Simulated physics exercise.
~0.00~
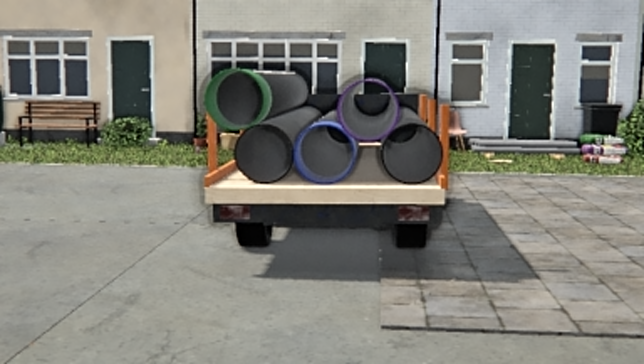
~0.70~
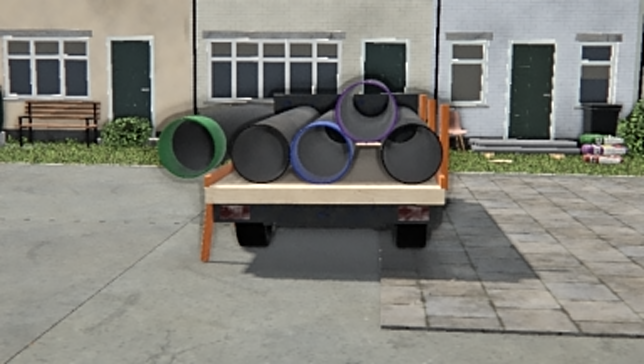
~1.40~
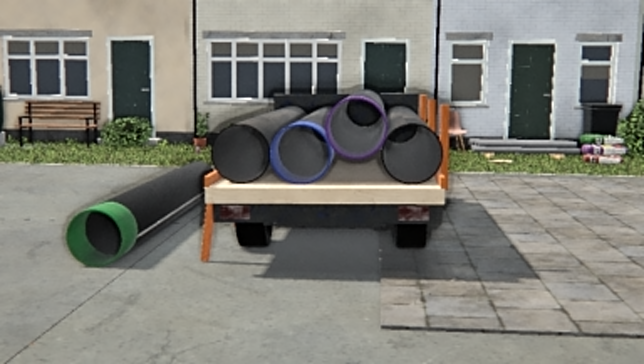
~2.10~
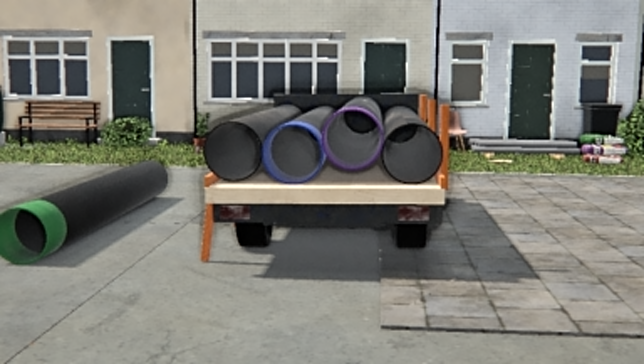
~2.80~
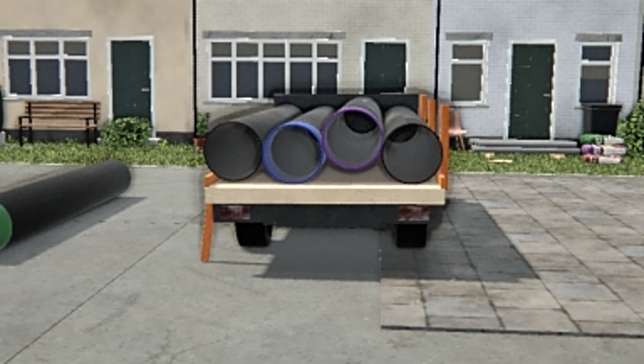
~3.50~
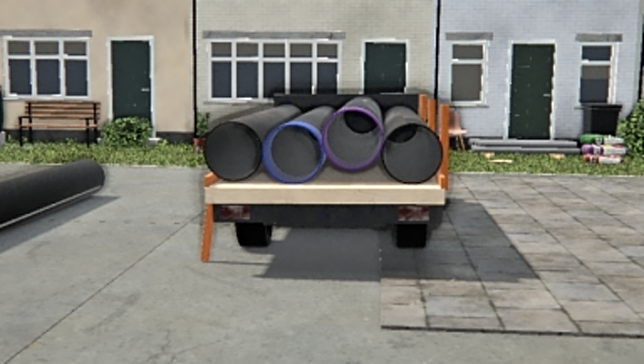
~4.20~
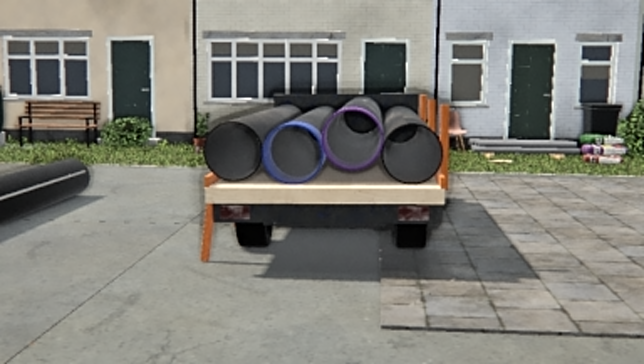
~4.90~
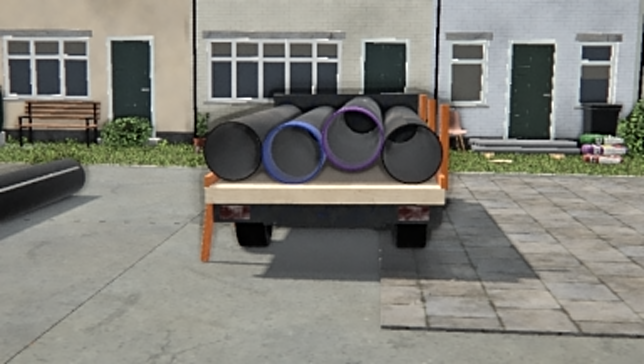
Five dark hollow pipes sit stacked on the flat bed of a parked trailer, seen from behind, with a green-rimmed one resting high on the left. The orange posts on the left side drop, and the green-rimmed pipe rolls down over that edge. It lands on the paving and rolls away to the left. Meanwhile, the blue-rimmed pipe shifts left, and the purple-rimmed one sinks lower between its neighbours. The four remaining pipes settle on the bed, while the fallen one slows at the far left, partly out of view.
